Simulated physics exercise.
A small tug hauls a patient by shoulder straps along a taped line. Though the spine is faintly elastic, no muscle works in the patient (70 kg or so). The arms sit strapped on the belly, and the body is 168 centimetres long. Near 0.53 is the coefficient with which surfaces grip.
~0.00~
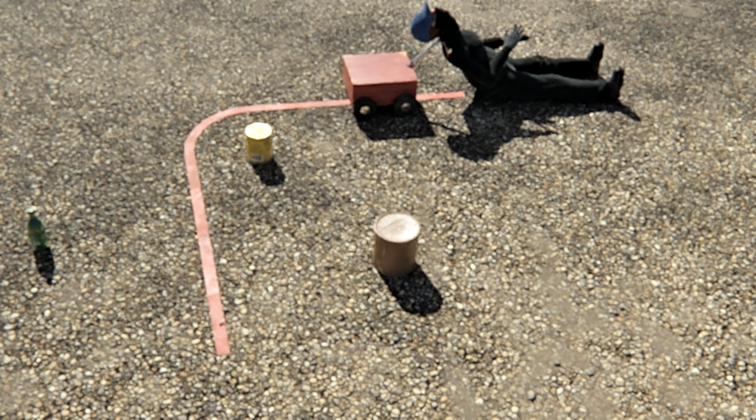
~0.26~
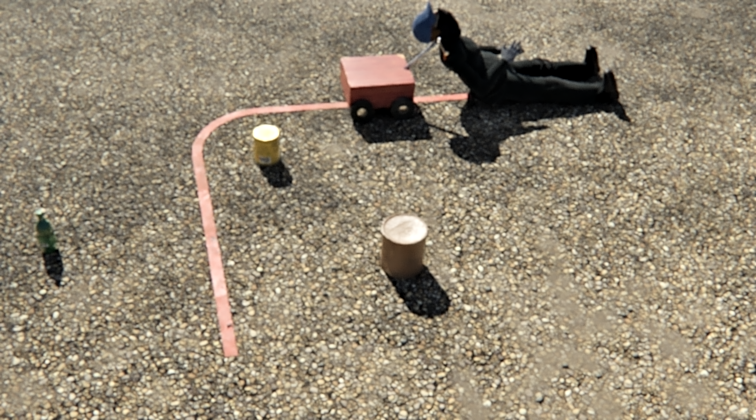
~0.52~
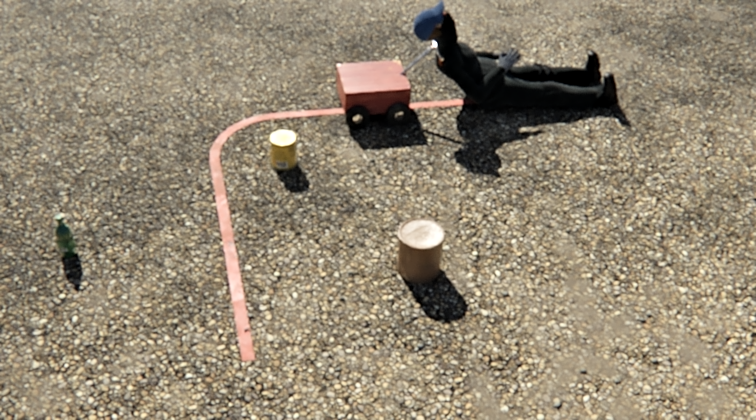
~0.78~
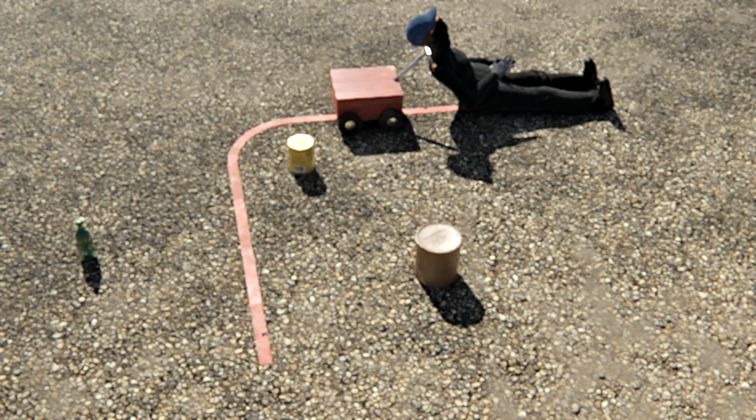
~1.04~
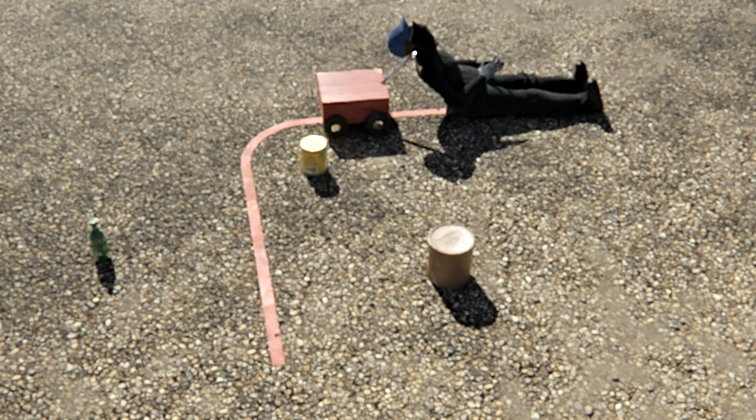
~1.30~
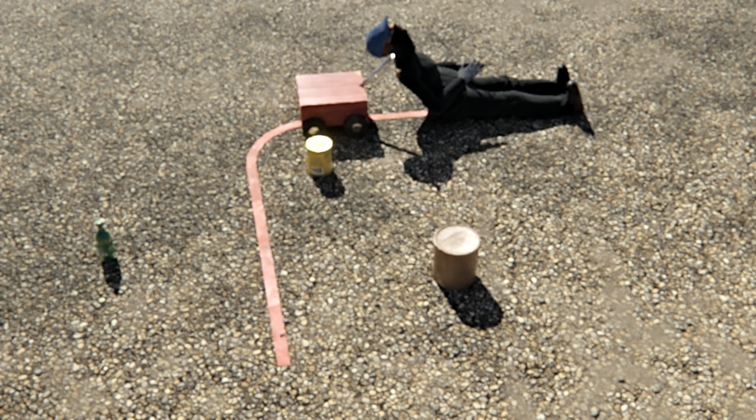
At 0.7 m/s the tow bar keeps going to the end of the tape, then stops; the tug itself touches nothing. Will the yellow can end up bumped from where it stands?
Yes.
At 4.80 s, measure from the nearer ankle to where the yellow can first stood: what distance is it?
The gap is about 10 cm.
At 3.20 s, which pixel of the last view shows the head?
Close to (239, 101).
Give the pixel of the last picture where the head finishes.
I'd put it close to (277, 290) in the last view.
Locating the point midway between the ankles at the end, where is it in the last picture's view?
My guess is somewhere near (287, 201).
After 2.40 s the yellow can is where it stood, near (319, 157) in the last picture's view; the brown bucket where it stood; the nearer ankle is 112 cm from that spot.
After 3.20 s the yellow can is where it stood, near (319, 157) in the last picture's view; the nearer ankle is 80 cm from that spot.
After 4.00 s the yellow can is 9 cm from where it stood, near (323, 165) in the last picture's view; the nearer ankle is 51 cm from that spot.
After 4.80 s the yellow can is 27 cm from where it stood, near (329, 183) in the last picture's view; the brown bucket where it stood; the nearer ankle is 8 cm from that spot.
After 5.7 s, yellow can gets knocked; green bottle stays put; brown bucket stays put.
